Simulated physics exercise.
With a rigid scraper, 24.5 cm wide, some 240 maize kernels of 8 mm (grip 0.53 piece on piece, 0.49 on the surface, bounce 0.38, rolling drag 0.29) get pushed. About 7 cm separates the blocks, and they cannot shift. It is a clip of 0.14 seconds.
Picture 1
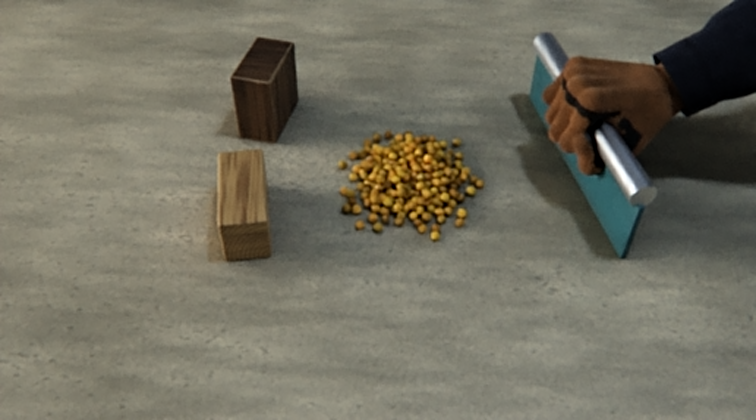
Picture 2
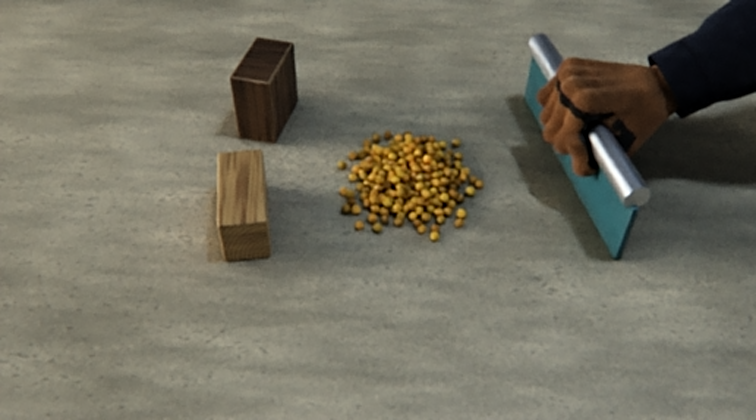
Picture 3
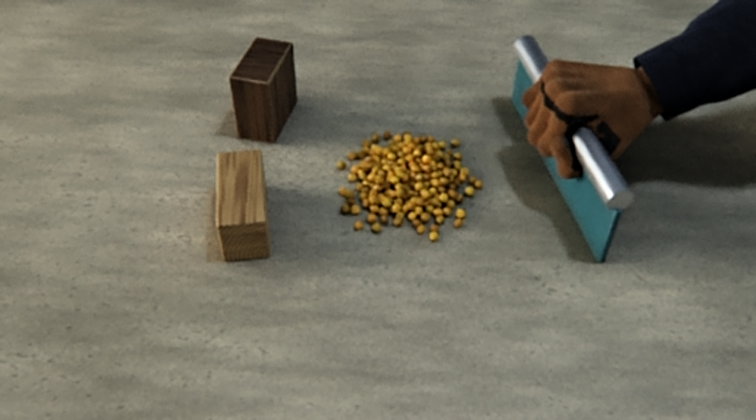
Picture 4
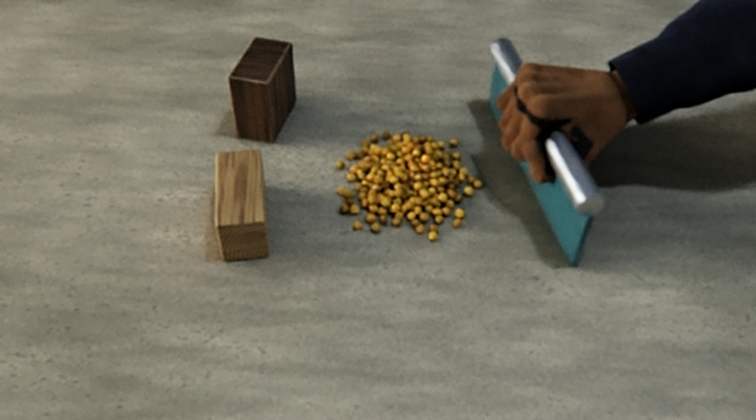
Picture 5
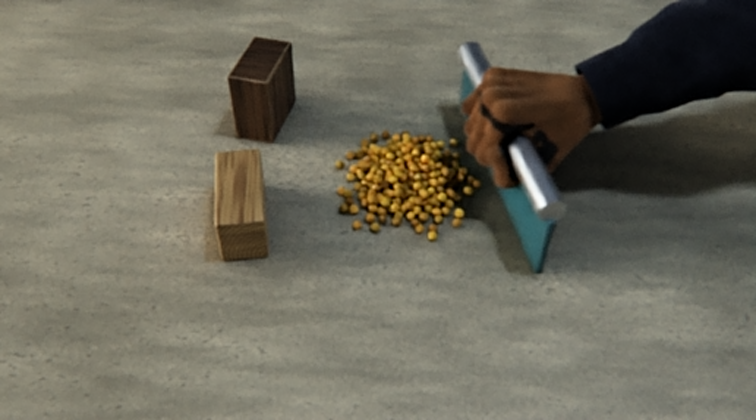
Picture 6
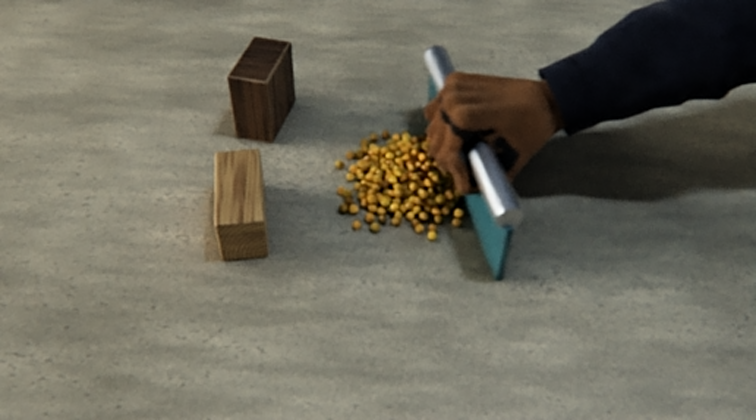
A hand sliding a teal scraper leftward across a grey surface, reaching a pile of yellow kernels near two wooden blocks.
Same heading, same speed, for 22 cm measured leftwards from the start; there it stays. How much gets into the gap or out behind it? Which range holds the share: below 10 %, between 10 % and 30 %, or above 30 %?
Gap share: Fair.
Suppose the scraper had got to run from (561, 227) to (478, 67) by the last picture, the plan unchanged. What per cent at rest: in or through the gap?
At rest, 5 percent has gone in or through the gap.
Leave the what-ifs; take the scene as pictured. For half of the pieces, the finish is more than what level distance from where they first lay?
Roughly 14 cm.
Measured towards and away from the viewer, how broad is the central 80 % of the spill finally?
Estimated band: Near 22 cm.
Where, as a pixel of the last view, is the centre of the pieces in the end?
The centre lies at about (278, 194).
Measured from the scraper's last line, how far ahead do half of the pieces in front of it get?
Some 6 cm.
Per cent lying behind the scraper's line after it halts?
It works out to roughly 0 per cent.
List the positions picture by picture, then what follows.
The first picture shows scraper from (637, 215) to (540, 59); moved 0.0 cm; pieces shifted so far, 0; middle of the spill at (409, 173); block at (242, 186); block at (263, 59).
The second picture shows scraper from (631, 216) to (535, 60); moved 0.5 cm; pieces shifted so far, 0; middle of the spill at (408, 173).
The third picture shows scraper from (614, 219) to (522, 62); moved 2.0 cm; pieces shifted so far, 0; middle of the spill at (408, 173).
The fourth picture shows scraper from (586, 223) to (498, 65); moved 4.5 cm; pieces shifted so far, 0; middle of the spill at (407, 173).
The fifth picture shows scraper from (548, 230) to (468, 68); moved 7.9 cm; pieces shifted so far, 0; middle of the spill at (406, 173).
The sixth picture shows scraper from (506, 237) to (434, 72); moved 11.5 cm; pieces shifted so far, 32; middle of the spill at (405, 172); block at (238, 185); block at (260, 59).
Then, 0.12 s after the last picture, scraper 23 cm from its start, spill 21 cm wide; in or through the gap 5 %, round the near block 10 %, held up before the blocks 85 %.
Then, 0.24 s after the last picture, scraper 23 cm from its start, spill 26 cm wide; in or through the gap 20 %, round the near block 15 %, held up before the blocks 60 %.
Then, 0.34 s after the last picture, scraper 23 cm from its start, spill 30 cm wide; in or through the gap 20 %, round the near block 20 %, held up before the blocks 60 %.
In the end, in or through the gap 20 %, round the near block 20 %, round the far block 0 %, held up before the blocks 60 %.
